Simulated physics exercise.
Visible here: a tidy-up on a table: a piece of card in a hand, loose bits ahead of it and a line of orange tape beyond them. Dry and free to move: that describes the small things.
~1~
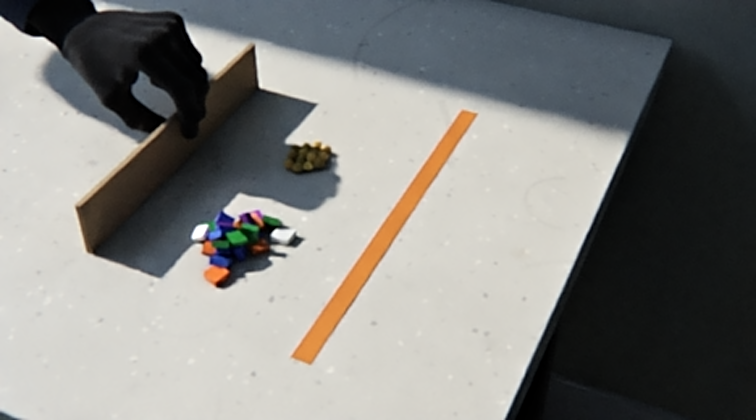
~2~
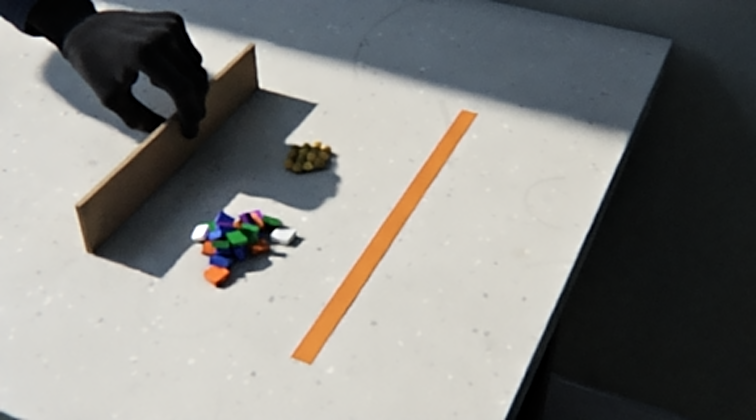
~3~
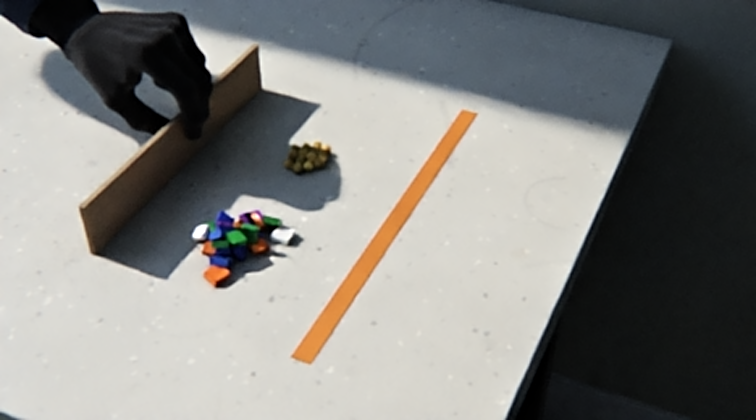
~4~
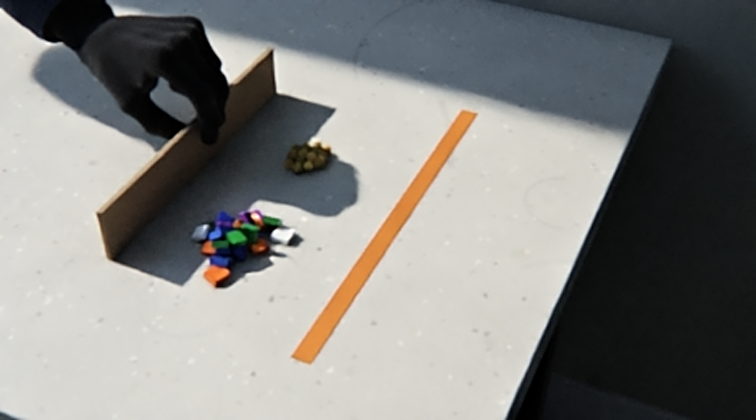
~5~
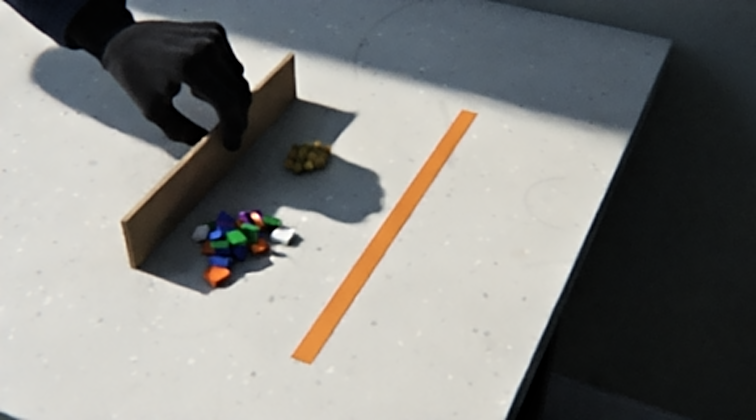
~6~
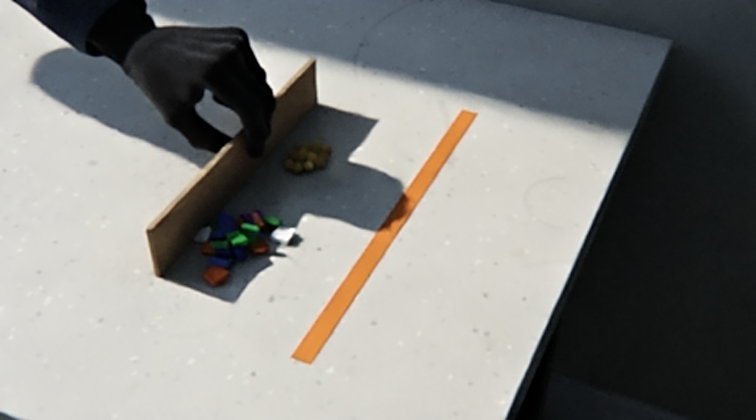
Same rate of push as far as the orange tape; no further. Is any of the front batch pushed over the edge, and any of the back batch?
Front batch - none pushed over; back batch - none pushed over.
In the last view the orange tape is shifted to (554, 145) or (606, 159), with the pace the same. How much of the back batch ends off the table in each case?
With the first stop around 0 % ends off the table, and with the second around 100 %.
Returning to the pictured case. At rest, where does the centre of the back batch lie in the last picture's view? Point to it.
About (442, 197).
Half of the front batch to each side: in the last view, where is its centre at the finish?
I'd say it's centred close to (391, 286).
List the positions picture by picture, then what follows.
The first picture shows piece of card near (98, 214), at rest; orange tape near (463, 122), well back from the edge; edge at (569, 278); front batch near (246, 238), a few mosaic tiles; back batch near (304, 154), a few puffed corn balls.
The second picture shows piece of card near (98, 214), at rest; back batch near (304, 154).
The third picture shows piece of card near (101, 216); front batch near (246, 238).
The fourth picture shows piece of card near (118, 221); back batch near (304, 154).
The fifth picture shows piece of card near (142, 229); front batch near (246, 238).
The sixth picture shows piece of card near (166, 237); orange tape near (463, 122); edge at (569, 278); front batch near (246, 238); back batch near (304, 154).
Then, 0.40 s on from there, piece of card still moving, near (325, 158); front batch all on the table, its front near (328, 271); back batch all on the table, its front near (375, 172).
Then, 0.81 s on from there, piece of card stopped at the orange tape; front batch all on the table, its front near (413, 300); back batch all on the table, its front near (454, 195).
In the end, piece of card stopped at the orange tape; front batch all on the table, its front near (413, 300); back batch all on the table, its front near (455, 195).
